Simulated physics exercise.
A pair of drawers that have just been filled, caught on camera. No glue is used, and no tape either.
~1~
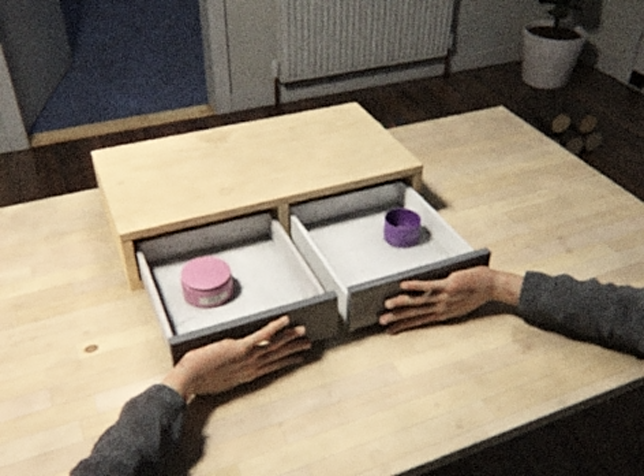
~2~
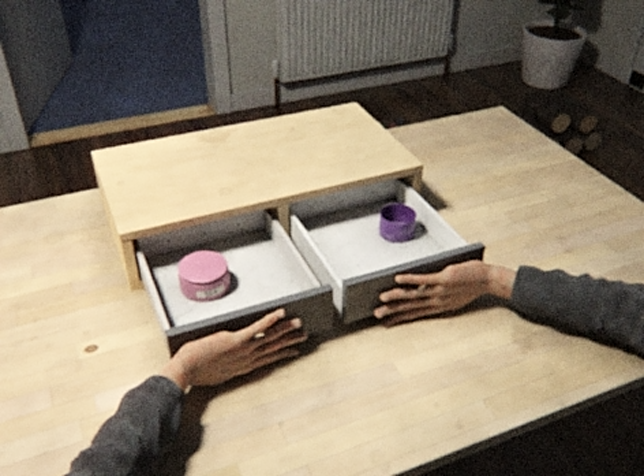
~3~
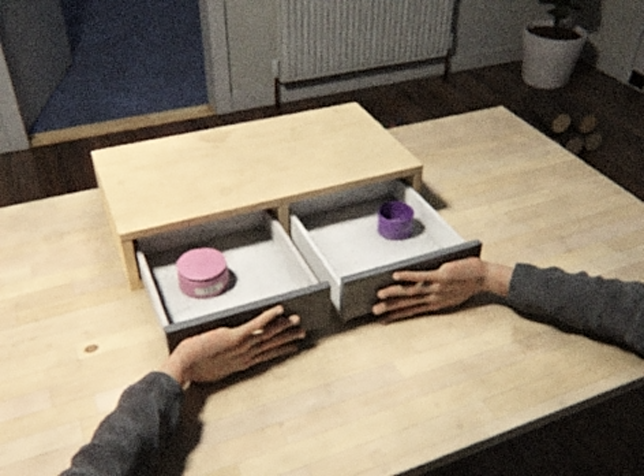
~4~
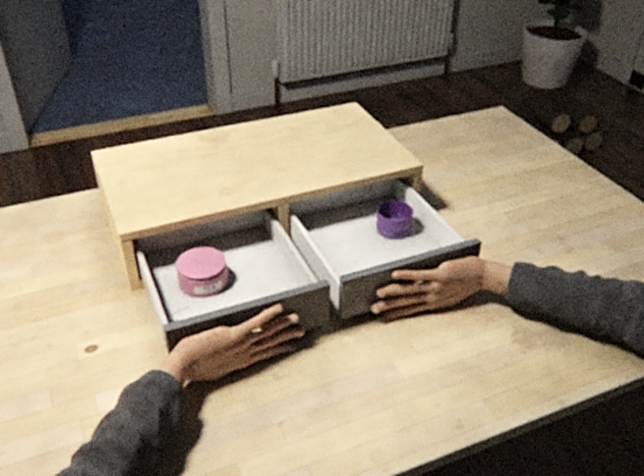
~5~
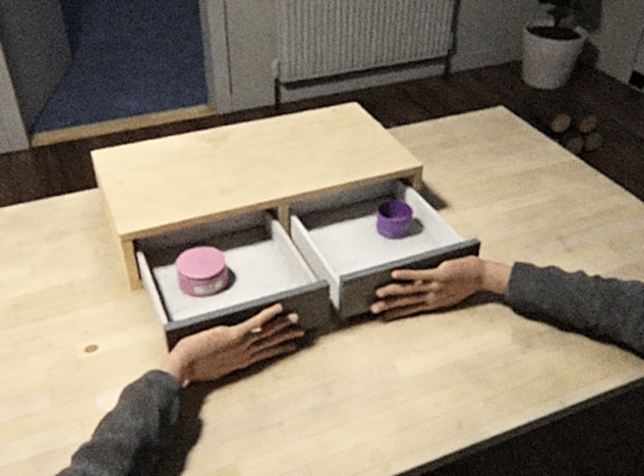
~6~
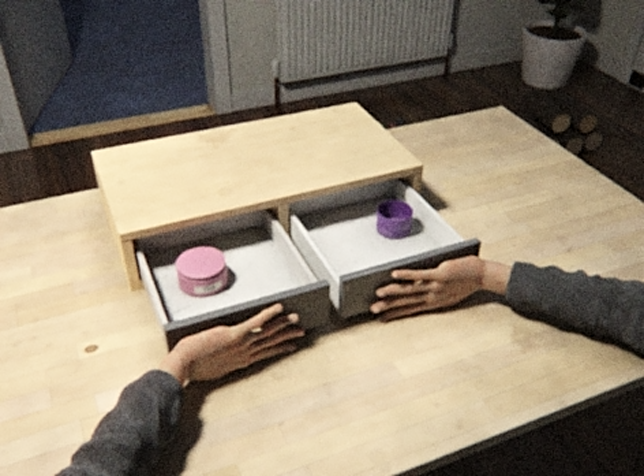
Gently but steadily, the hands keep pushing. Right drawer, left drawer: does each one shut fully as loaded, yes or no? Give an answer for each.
Answers - right drawer: Yes; left drawer: Yes.
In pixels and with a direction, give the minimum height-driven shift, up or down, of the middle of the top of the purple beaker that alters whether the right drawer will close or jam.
16 pixels, up.
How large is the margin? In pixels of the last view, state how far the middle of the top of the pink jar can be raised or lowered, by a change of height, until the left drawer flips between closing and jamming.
Go up by close to 16 pixels and it flips.
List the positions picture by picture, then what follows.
The first frame shows right drawer (383, 244) wide open; left drawer (231, 284) wide open; pink jar (207, 282).
The second frame shows left drawer (228, 278) wide open; purple beaker (397, 223).
The third frame shows right drawer (376, 236) wide open; chest (257, 185).
The fourth frame shows left drawer (226, 274) wide open; pink jar (202, 272).
The fifth frame shows right drawer (375, 235) wide open; purple beaker (394, 220).
The sixth frame shows right drawer (375, 235) wide open; left drawer (225, 274) wide open; chest (257, 185).
Then, 0.54 s later than the last frame, right drawer about half in; left drawer about half in.
When it is over, the right drawer shuts flush; the left drawer shuts flush.
